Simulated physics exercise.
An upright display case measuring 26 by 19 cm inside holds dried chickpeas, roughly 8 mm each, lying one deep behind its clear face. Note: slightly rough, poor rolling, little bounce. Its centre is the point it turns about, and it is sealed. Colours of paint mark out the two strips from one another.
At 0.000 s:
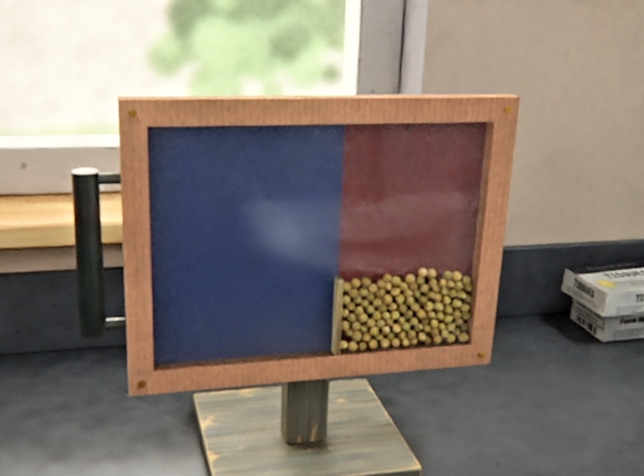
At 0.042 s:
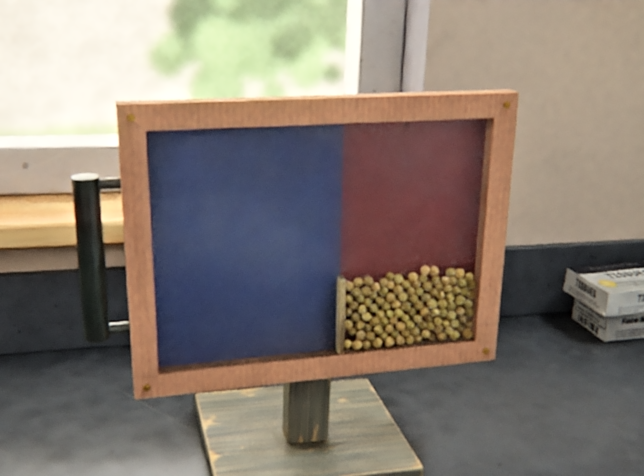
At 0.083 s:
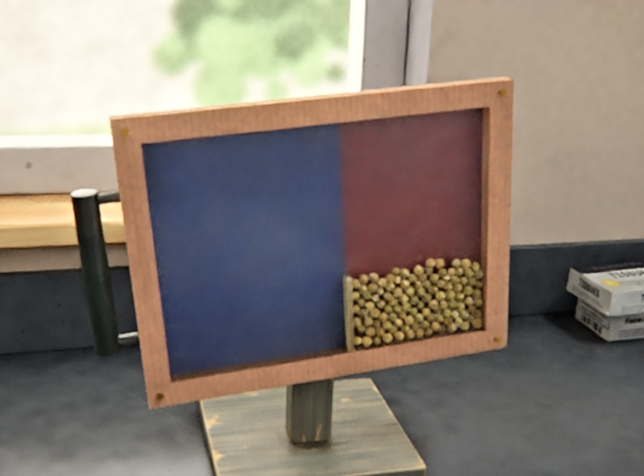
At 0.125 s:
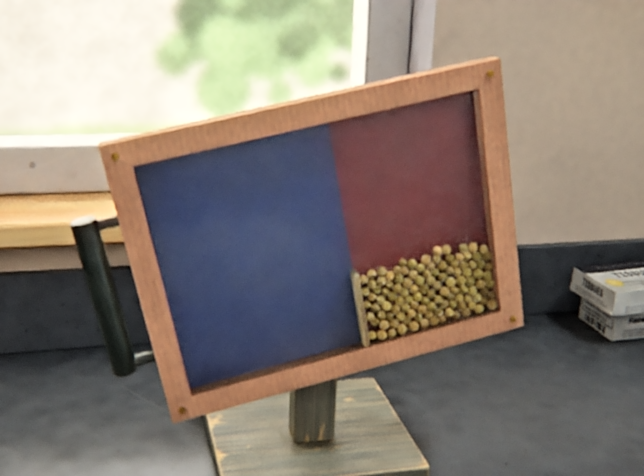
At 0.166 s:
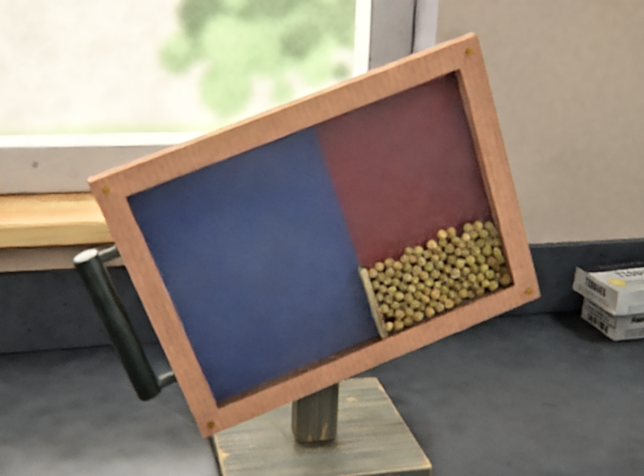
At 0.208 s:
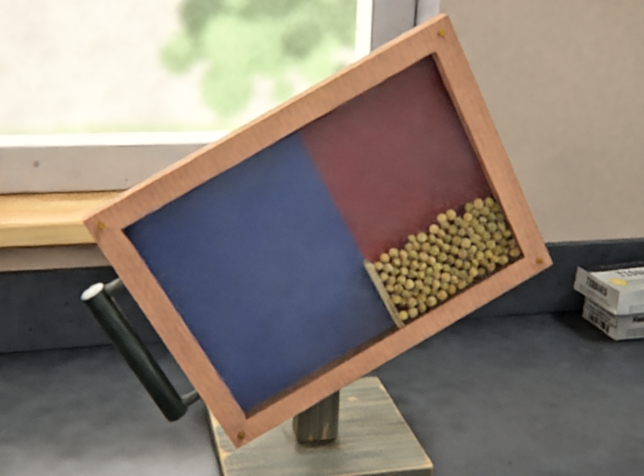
Framed display case on a wooden stand tilting anticlockwise, its right side rising, with dried chickpeas staying heaped beside a short divider.
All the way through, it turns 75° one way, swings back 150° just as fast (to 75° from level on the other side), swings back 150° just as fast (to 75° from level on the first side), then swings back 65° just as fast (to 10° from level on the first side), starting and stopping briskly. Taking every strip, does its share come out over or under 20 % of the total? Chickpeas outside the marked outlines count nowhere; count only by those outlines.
Red: Over; blue: Over.
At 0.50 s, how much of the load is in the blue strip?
Share: Some 0 per cent.
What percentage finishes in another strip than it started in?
50 %.
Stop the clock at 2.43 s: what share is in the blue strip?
50 %.
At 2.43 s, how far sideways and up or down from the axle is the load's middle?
Offset: Approx. 3 cm right, 6 cm below.
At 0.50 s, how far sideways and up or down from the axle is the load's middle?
Position estimate: Right 7 cm, above 5 cm.
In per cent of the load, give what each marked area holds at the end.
Red strip 50, blue strip 50.
By 0.50 s, it stands 75° anticlockwise; the chickpeas' middle is 7 cm right of and 5 cm above the centre; red 100 %.
By 2.43 s, it stands 43° anticlockwise; the chickpeas' middle is 3 cm right of and 6 cm below the centre; red 50 %, blue 50 %.
By 2.66 s, it stands 10° anticlockwise; the chickpeas' middle is 1 cm left of and 7 cm below the centre; red 50 %, blue 50 %.
Settled by 3.3 s, it stands 10° anticlockwise; red 50 %, blue 50 %.
